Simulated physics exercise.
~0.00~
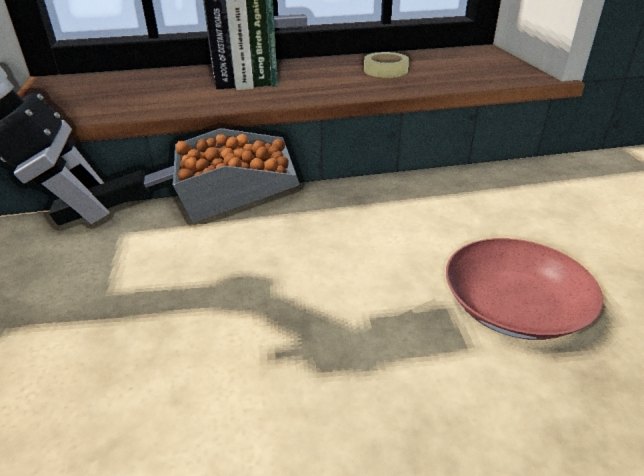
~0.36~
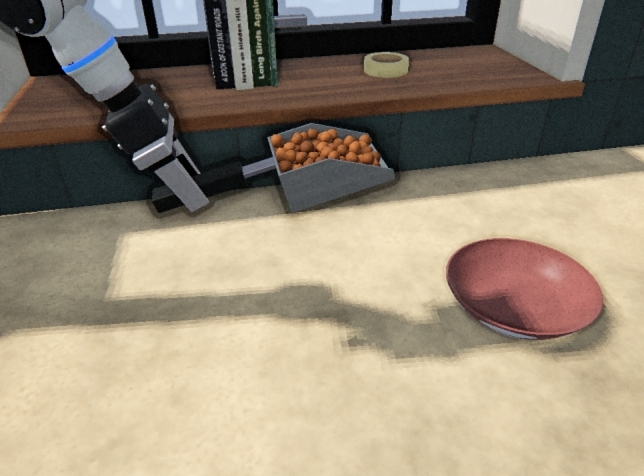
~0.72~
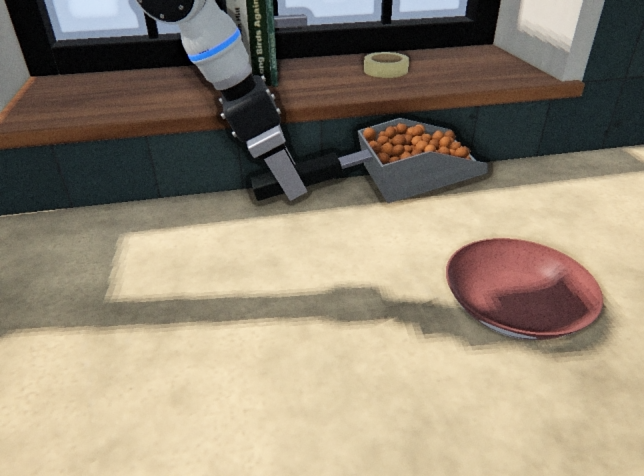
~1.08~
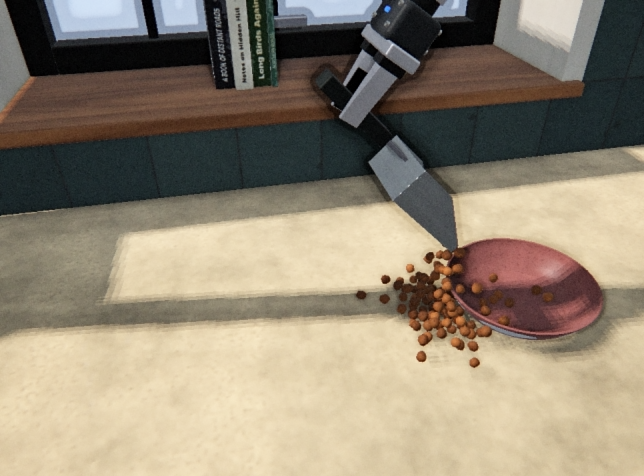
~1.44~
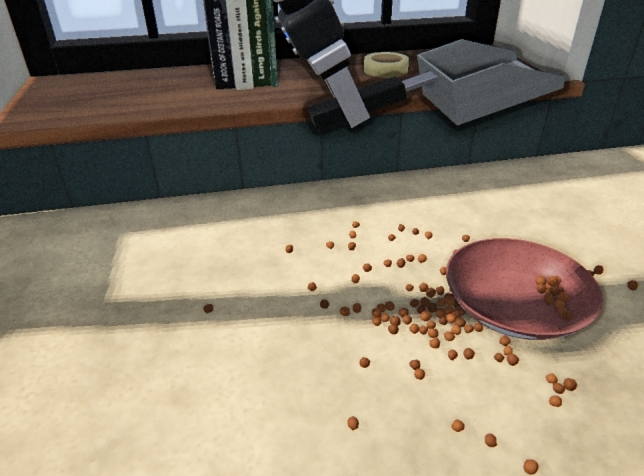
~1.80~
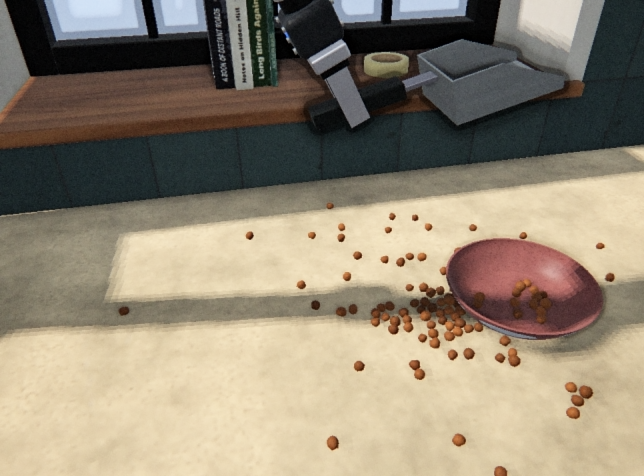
A robot arm carried a grey scoop heaped with hazelnuts to the right and tipped it beside a pink bowl, spilling most across the counter before lifting the emptied scoop away, leaving only a small share of the nuts in the bowl.
